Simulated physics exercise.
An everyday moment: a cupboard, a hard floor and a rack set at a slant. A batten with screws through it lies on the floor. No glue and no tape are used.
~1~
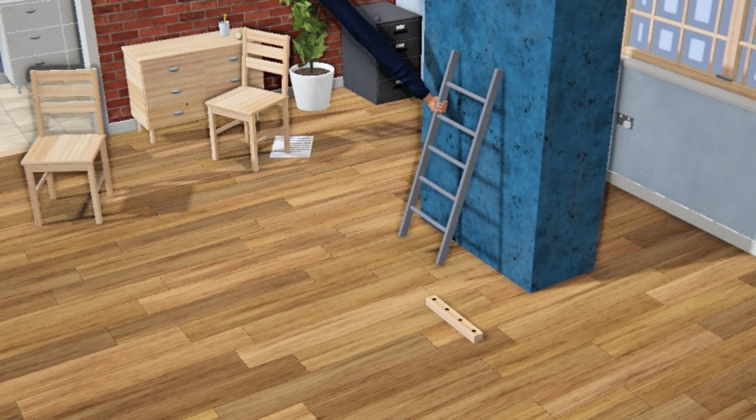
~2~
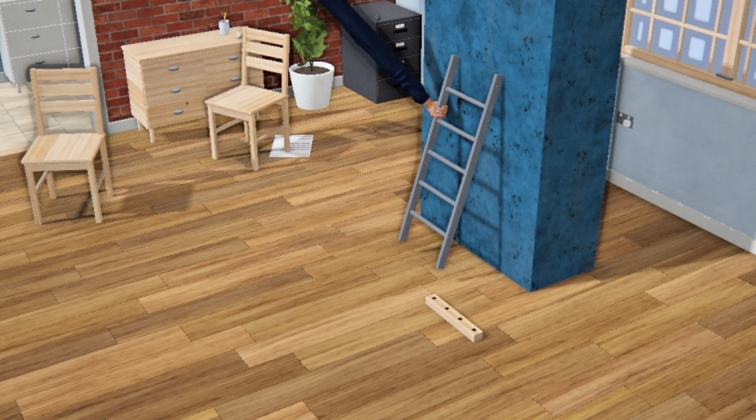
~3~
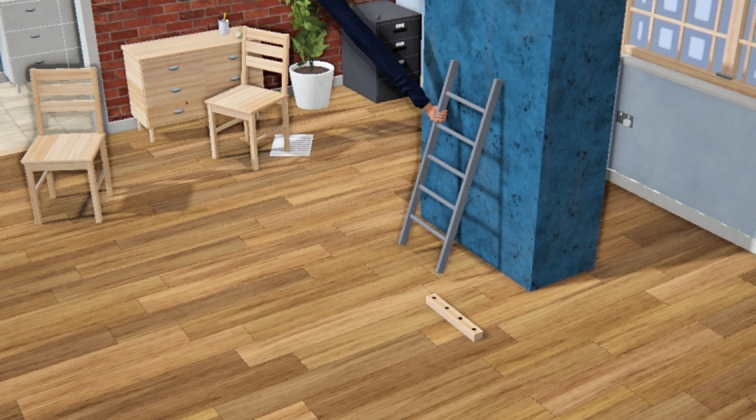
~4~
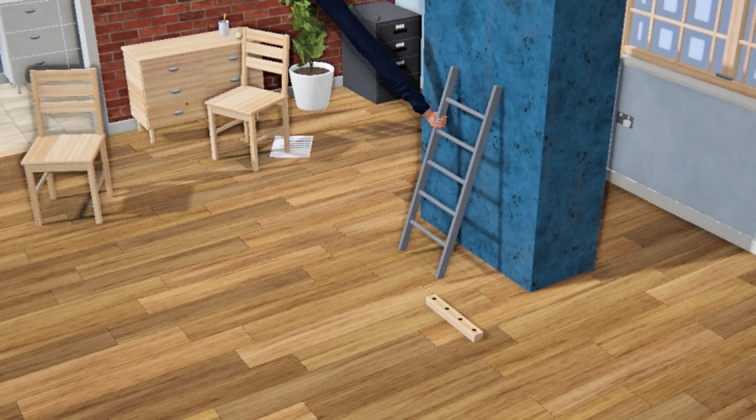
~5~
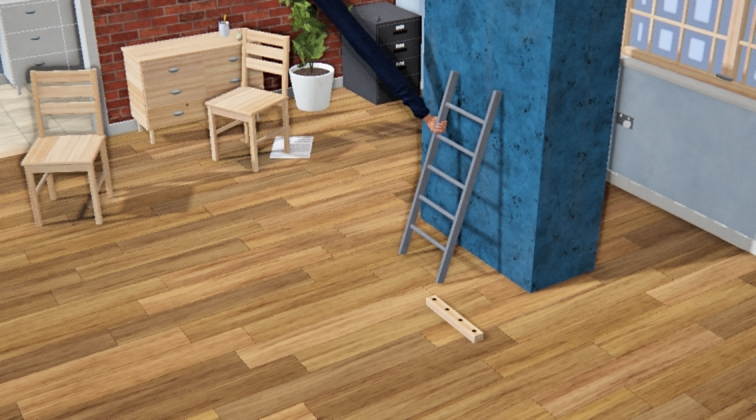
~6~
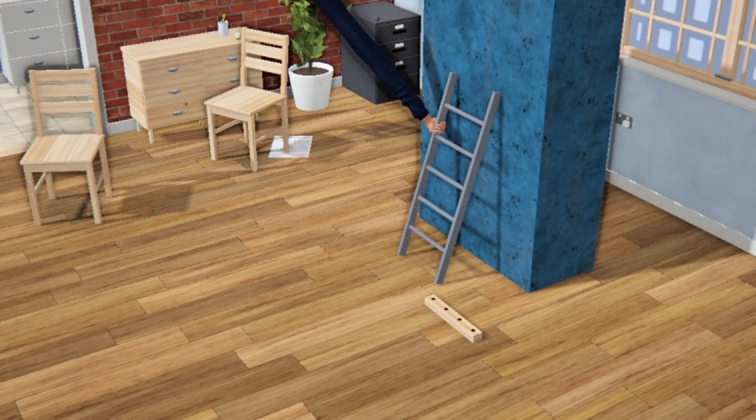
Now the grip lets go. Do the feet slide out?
It will stand.
Then, 0.32 s after the last picture, grey rack at rest near (446, 179).
At rest, the grey rack holds its place, near (446, 179).
